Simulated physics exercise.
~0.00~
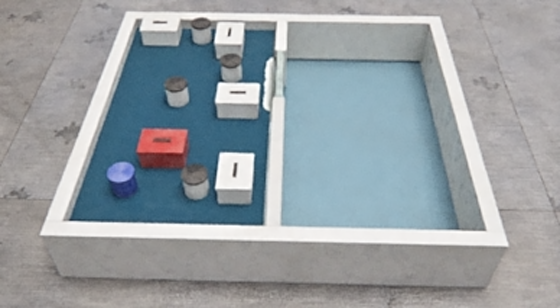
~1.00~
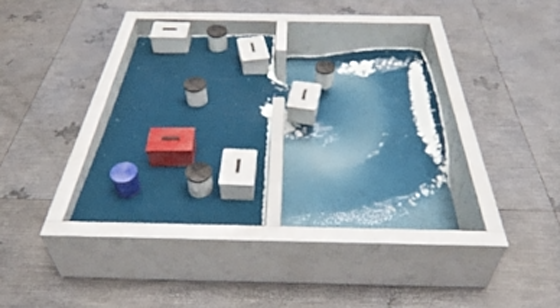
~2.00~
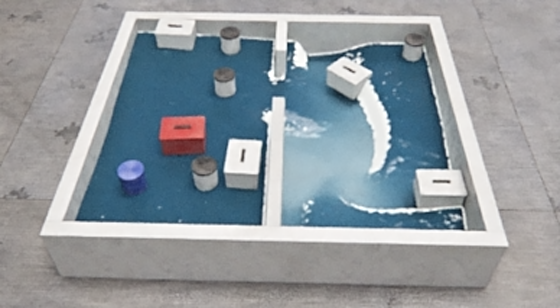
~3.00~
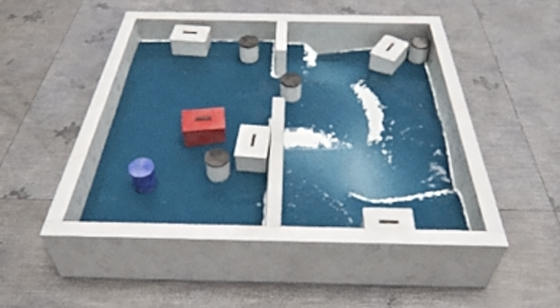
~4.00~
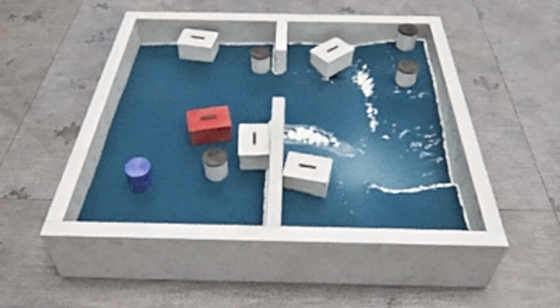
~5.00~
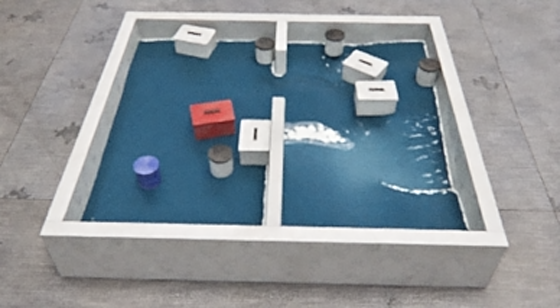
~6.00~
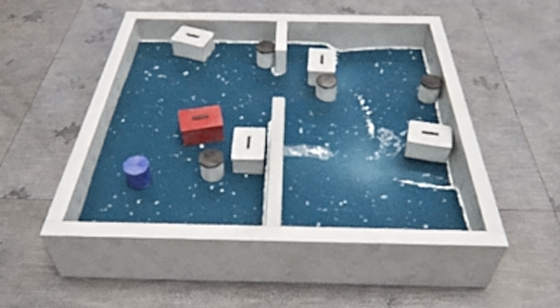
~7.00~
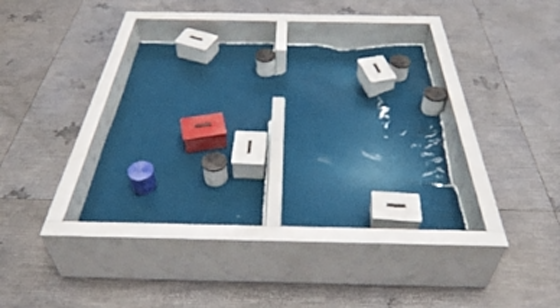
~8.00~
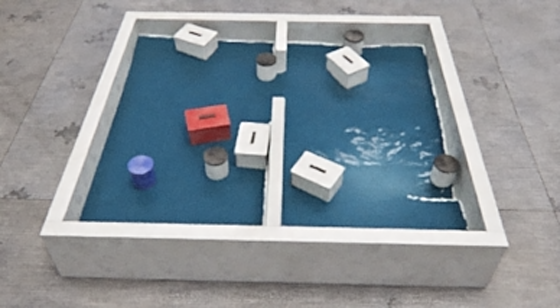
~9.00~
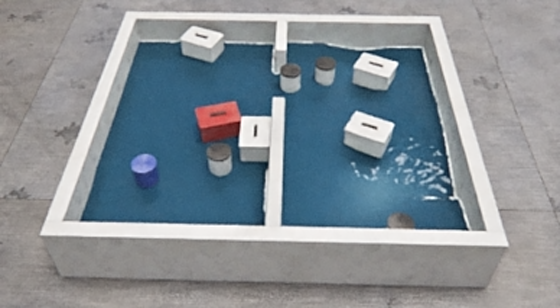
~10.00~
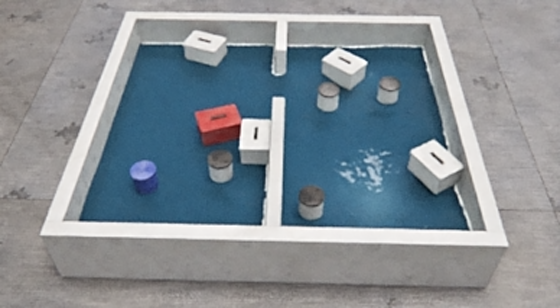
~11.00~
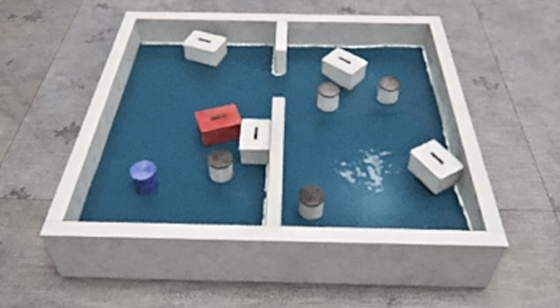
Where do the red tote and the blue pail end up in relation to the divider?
Both stay on the left side without crossing. The red tote drifts a little toward the divider, and the blue pail stays near the left wall.
